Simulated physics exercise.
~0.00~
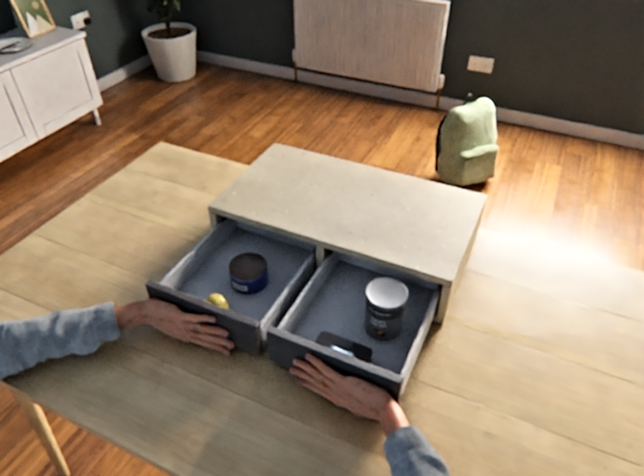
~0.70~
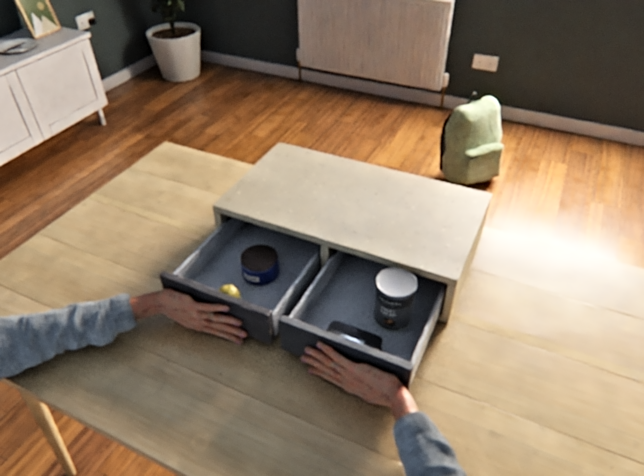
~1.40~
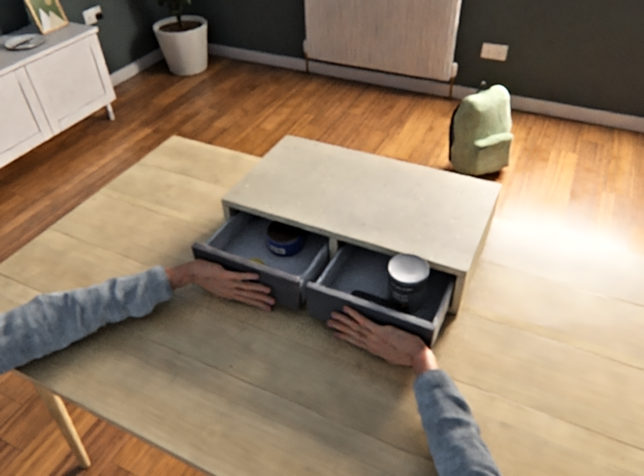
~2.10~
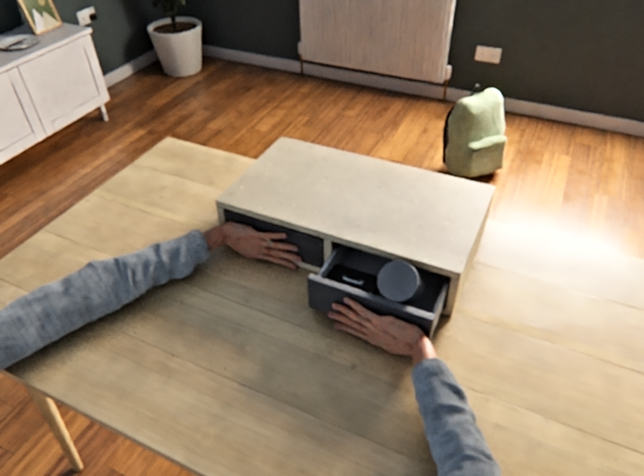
Hands pushing two open drawers into a pale tabletop chest, the left one closing while the right, holding a jar, stays ajar.
